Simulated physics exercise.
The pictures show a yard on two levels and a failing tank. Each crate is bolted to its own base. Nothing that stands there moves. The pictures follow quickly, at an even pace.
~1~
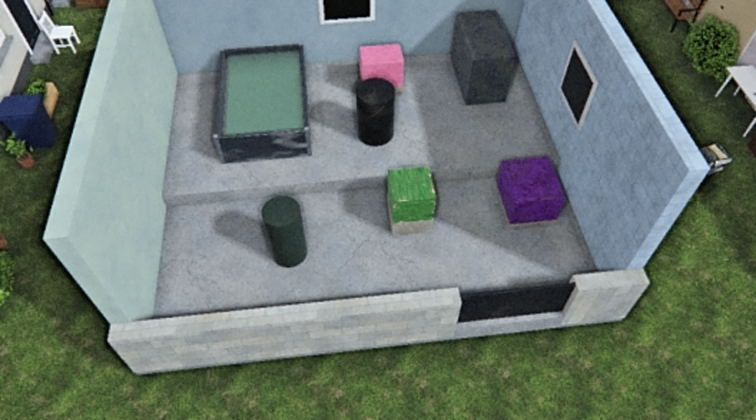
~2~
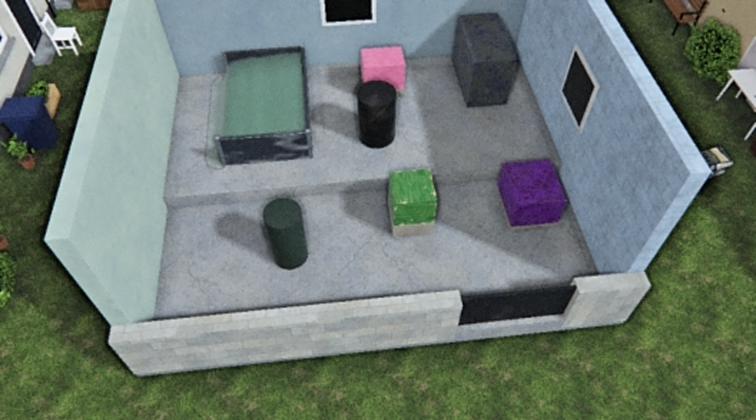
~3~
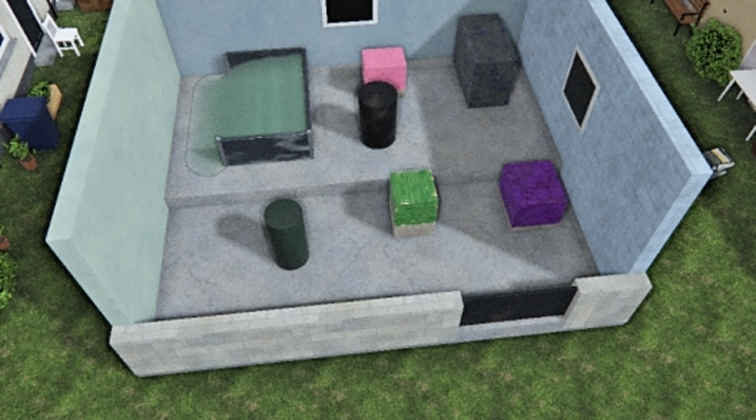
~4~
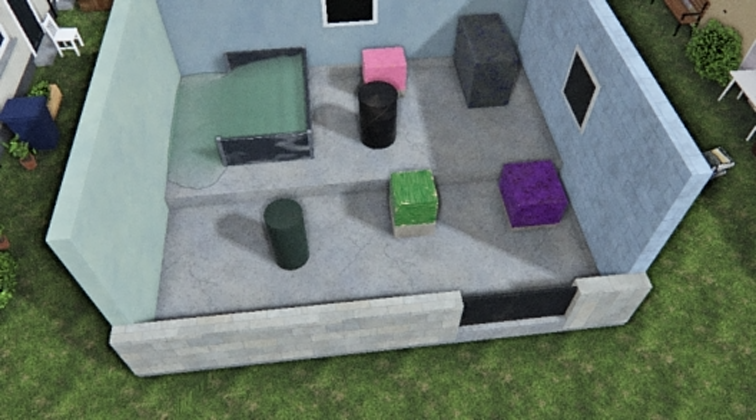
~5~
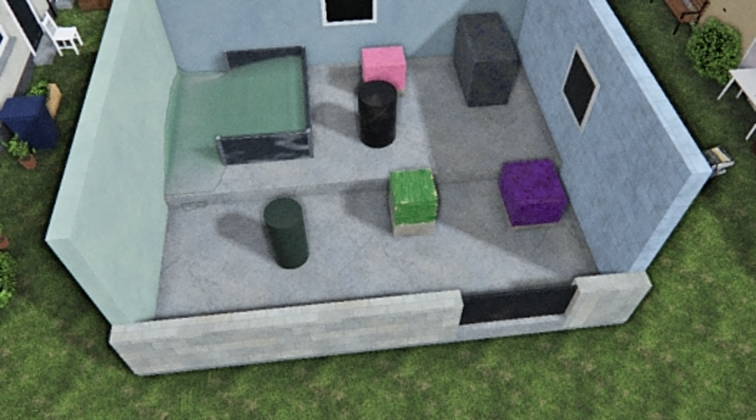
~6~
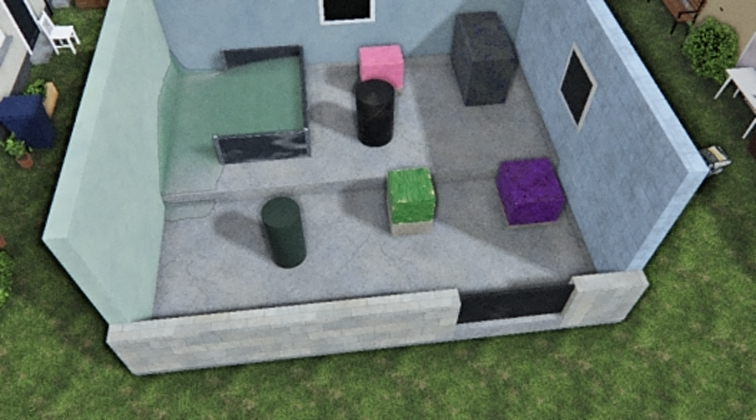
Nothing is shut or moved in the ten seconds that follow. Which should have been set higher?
In the end: The pink crate stays dry; the green crate stays dry; the purple crate gets wet.
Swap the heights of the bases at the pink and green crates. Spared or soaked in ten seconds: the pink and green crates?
My reading: Pink crate escapes it; green crate escapes it.
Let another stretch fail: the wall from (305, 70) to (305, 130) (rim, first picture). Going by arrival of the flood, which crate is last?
I say the purple one.
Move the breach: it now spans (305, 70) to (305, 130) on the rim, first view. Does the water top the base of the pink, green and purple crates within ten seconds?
Then: The pink one is soaked, the green one stays dry, the purple one gets wet.
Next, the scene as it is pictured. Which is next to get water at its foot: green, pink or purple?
That is the pink-painted one.
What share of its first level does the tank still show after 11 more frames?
I make it 32 per cent.
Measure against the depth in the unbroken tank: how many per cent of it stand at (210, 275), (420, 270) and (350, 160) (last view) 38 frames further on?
About 12, 6 and 0 per cent.
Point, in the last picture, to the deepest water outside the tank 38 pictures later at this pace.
At about (149, 348).
A moment on, water covers 15 % of the floor; the pink crate not reached, the green crate not reached, the purple crate not reached.
Next, water covers 25 % of the floor; the pink crate not reached, the green crate not reached, the purple crate not reached.
Then, water covers 40 % of the floor; the pink crate water round its plinth, the green crate not reached, the purple crate not reached.
Later, water covers 60 % of the floor; the pink crate water round its plinth, the green crate water round its plinth, the purple crate water round its plinth.
In the end, water covers 70 % of the floor; the pink crate stayed above the water, the green crate stayed above the water, the purple crate was topped.
